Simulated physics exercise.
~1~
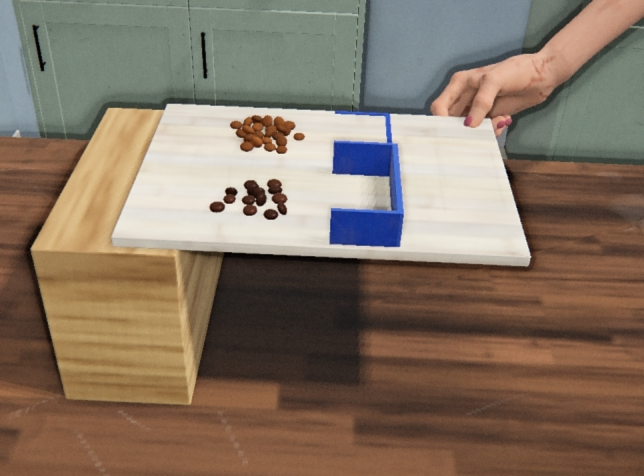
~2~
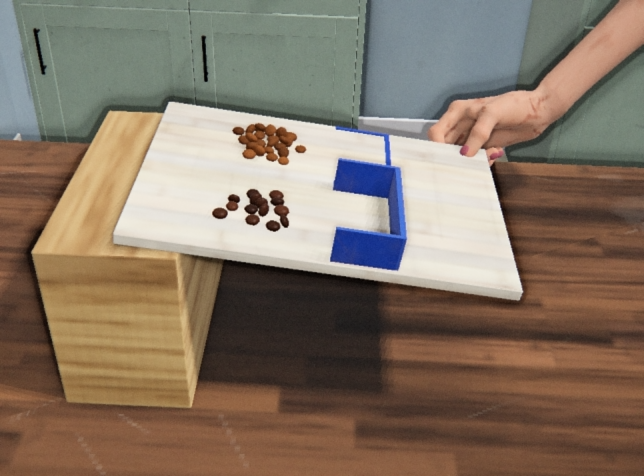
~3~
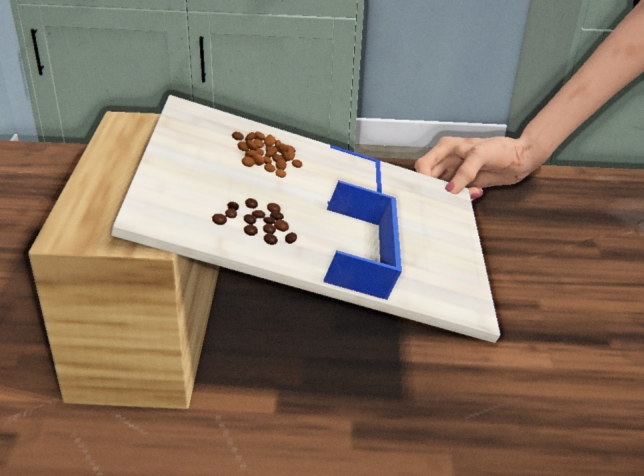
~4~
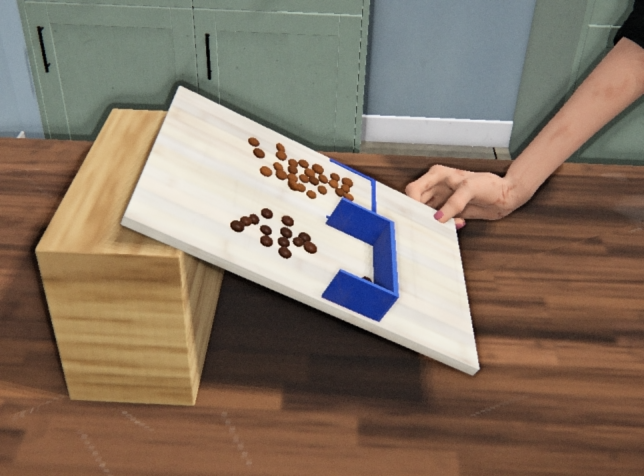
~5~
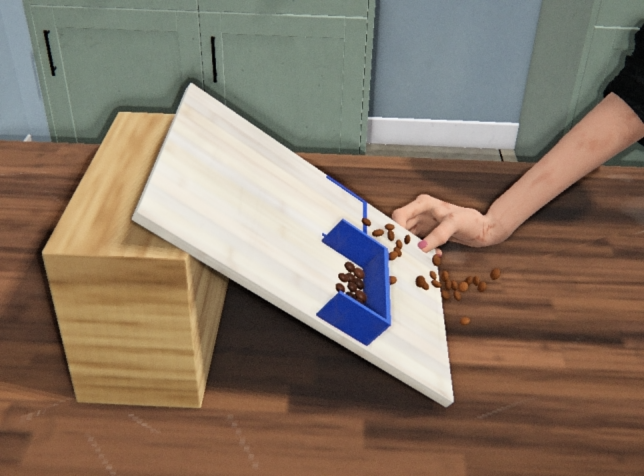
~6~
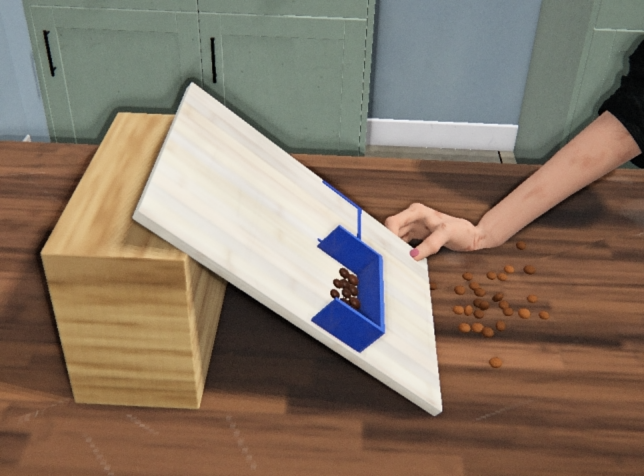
Brown beans sliding down a white board as a hand lowers one end, darker ones caught behind a blue barrier, lighter ones spilling onto the table.
